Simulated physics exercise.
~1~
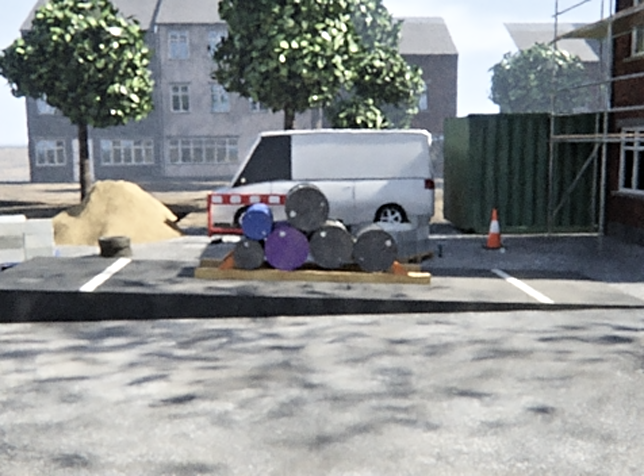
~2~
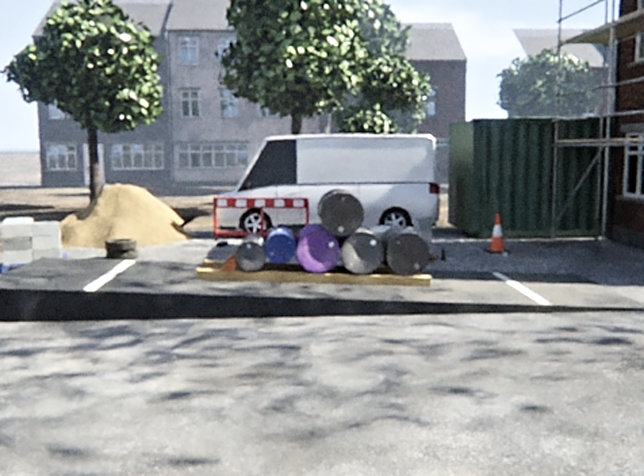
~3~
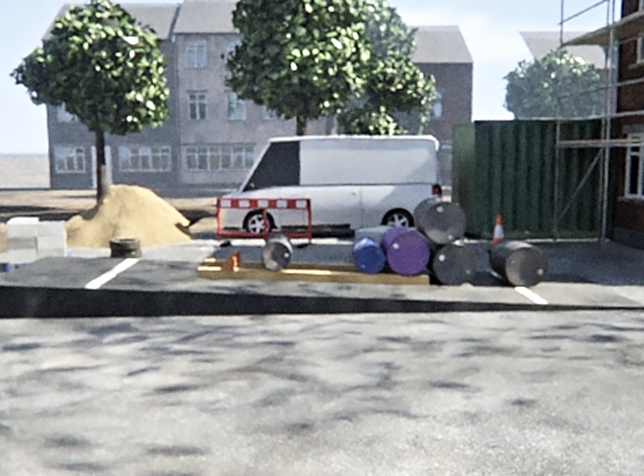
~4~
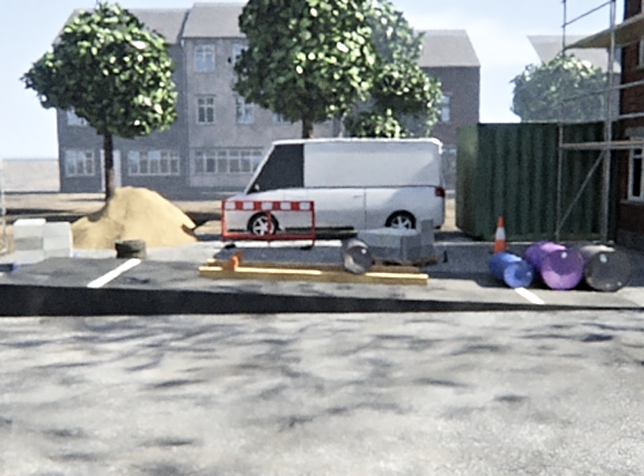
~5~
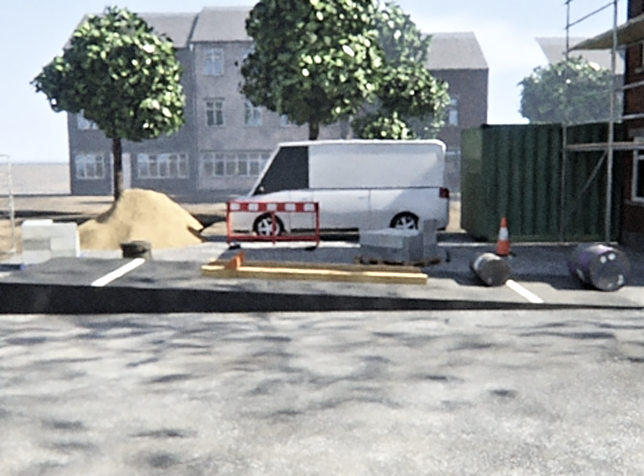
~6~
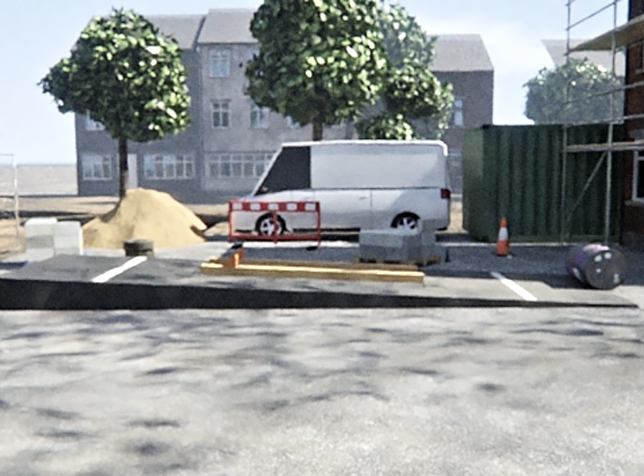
On an asphalt pad beside a parked white van and a green container, a small stack of blue, purple and dark drums on wooden beams collapses and rolls right, the drums passing the right white line until only the purple and a dark one remain visible beyond it.
